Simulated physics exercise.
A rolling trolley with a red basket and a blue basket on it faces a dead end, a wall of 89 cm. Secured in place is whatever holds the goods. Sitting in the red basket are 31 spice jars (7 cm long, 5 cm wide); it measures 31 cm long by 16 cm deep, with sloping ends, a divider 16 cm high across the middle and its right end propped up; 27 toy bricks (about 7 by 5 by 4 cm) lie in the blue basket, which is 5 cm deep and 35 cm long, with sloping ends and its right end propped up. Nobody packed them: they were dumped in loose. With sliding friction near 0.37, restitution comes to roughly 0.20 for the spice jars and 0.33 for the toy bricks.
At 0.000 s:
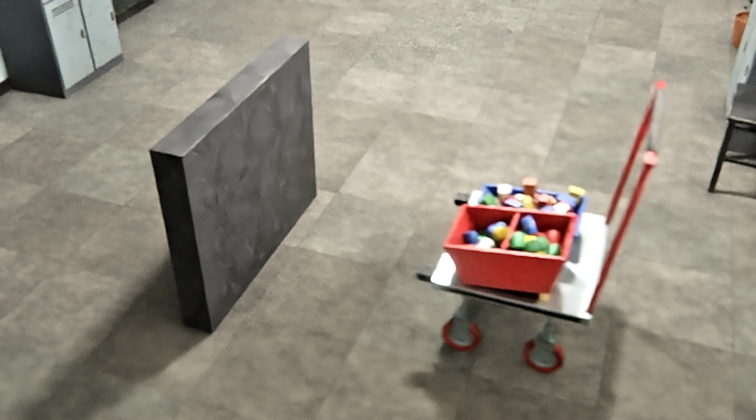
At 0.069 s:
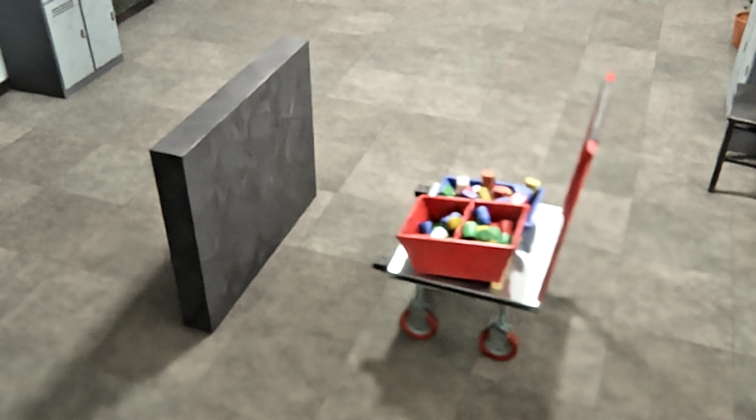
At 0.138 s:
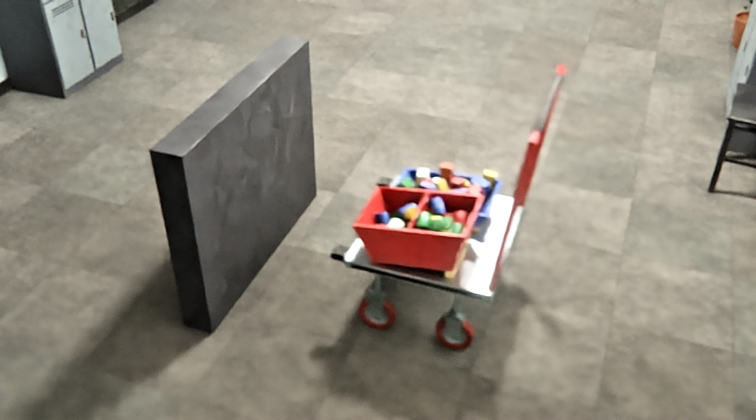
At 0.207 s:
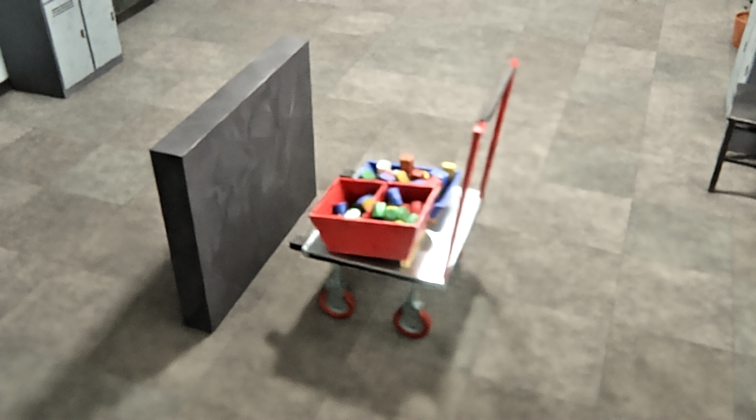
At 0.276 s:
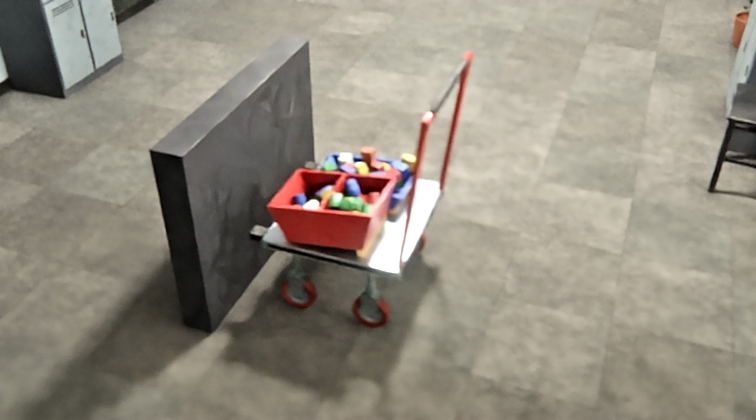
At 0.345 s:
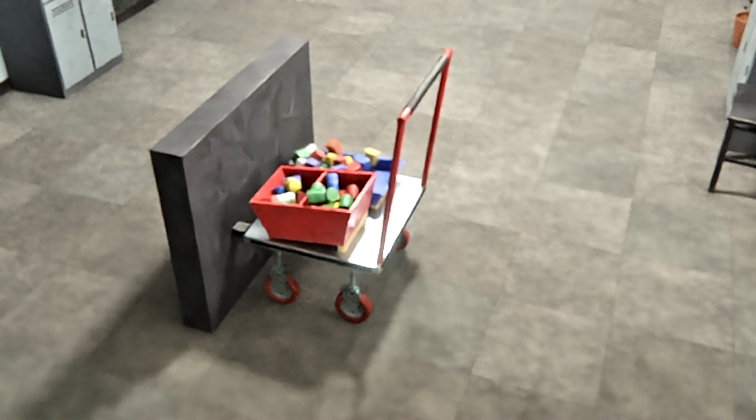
To begin with, a trolley with a red handle, carrying a red basket and a blue basket full of loose, colourful items, stands to the right of a dark upright panel. It rolls steadily left across the tiled floor, then comes to rest against the panel, both baskets still aboard.
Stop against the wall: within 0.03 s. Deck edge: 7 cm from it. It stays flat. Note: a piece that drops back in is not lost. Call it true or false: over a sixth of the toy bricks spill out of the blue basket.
True.
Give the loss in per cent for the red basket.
The red basket comes in at 5 in a hundred.
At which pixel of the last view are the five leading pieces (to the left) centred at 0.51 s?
Around (287, 145).
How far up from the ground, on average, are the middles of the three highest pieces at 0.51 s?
About 64 cm.
After 0.39 s, 0 of 31 out of the red basket and 4 of 27 out of the blue basket.
After 0.51 s, 1 of 31 out of the red basket and 8 of 27 out of the blue basket.
After 0.74 s, 2 of 31 out of the red basket and 14 of 27 out of the blue basket.
When it is over (at 1.25 s), 1 of 31 out of the red basket and 14 of 27 out of the blue basket. Asked share, 14 of 27, 52 per cent.
